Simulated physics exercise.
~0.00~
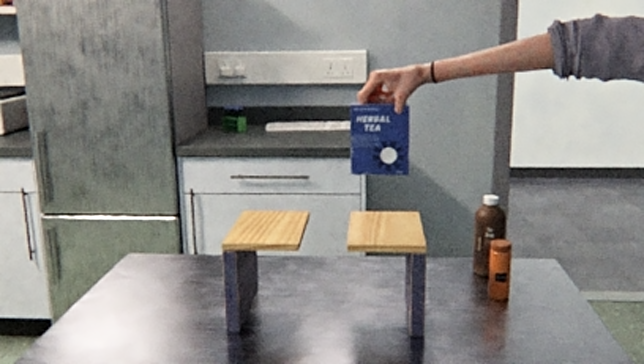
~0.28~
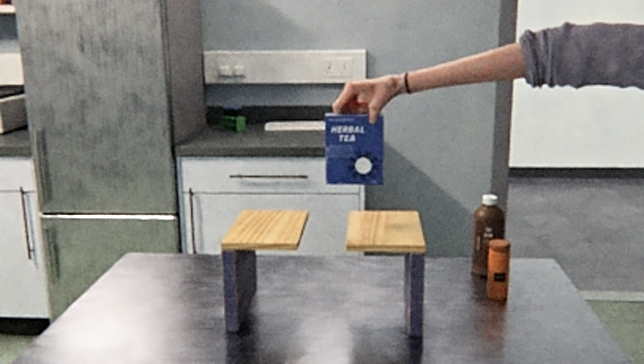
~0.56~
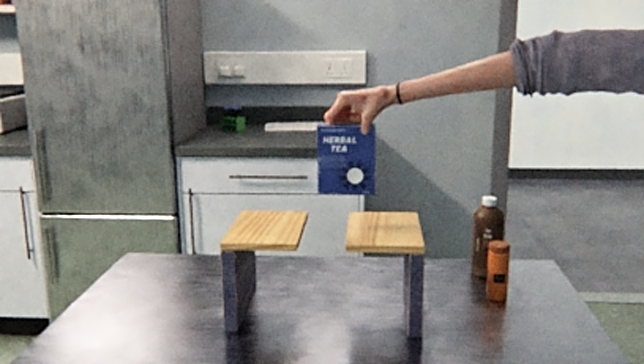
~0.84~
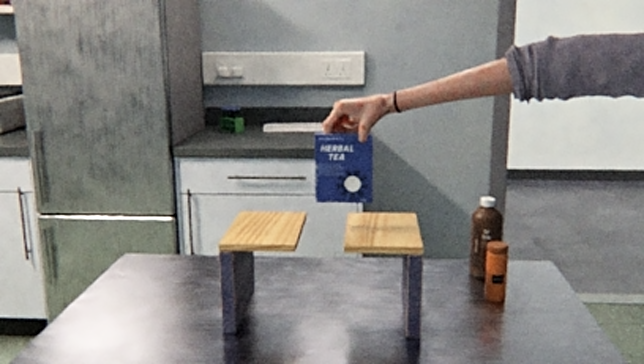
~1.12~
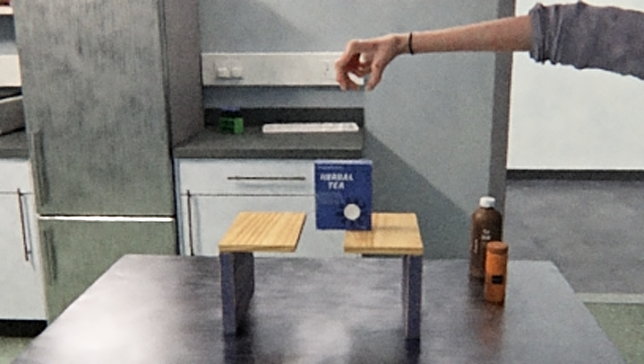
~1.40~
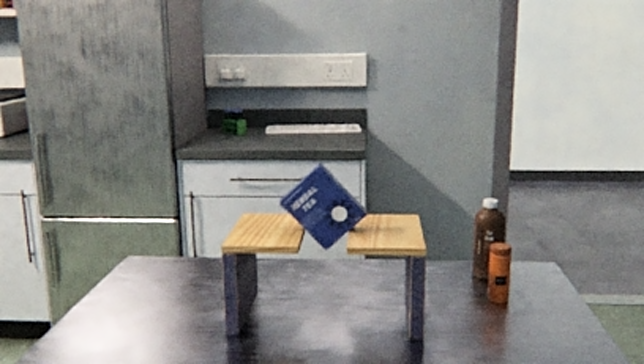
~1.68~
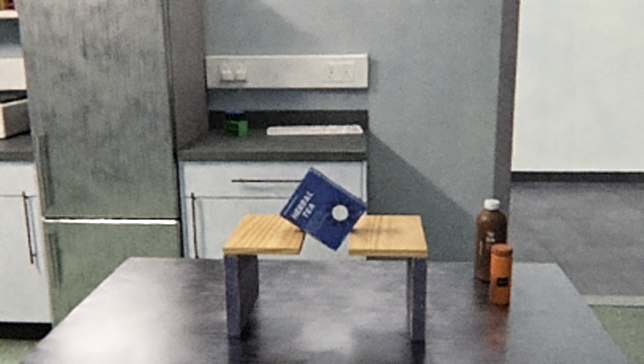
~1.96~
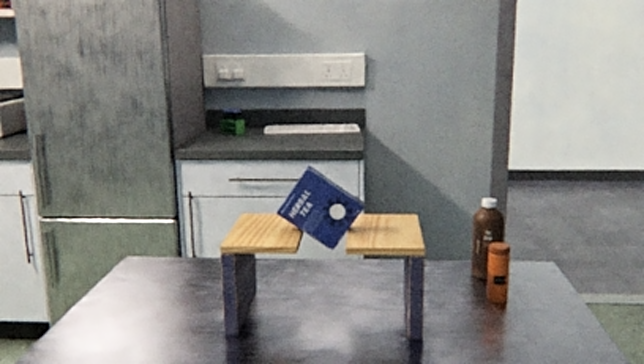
At first, a hand reaches in from the right, holding a blue packet of herbal tea upright above a small stand with two wooden tops and a gap between them. A brown bottle and an orange shaker stand to the right on the dark table. The hand moves the packet left and lowers it towards the gap. It then lets go and draws back, leaving the packet upright near the inner edge of the right top. The packet tips over to the left and leans steeply across the gap. It stays caught there, resting between the two tops, while the bottle and shaker remain in place.
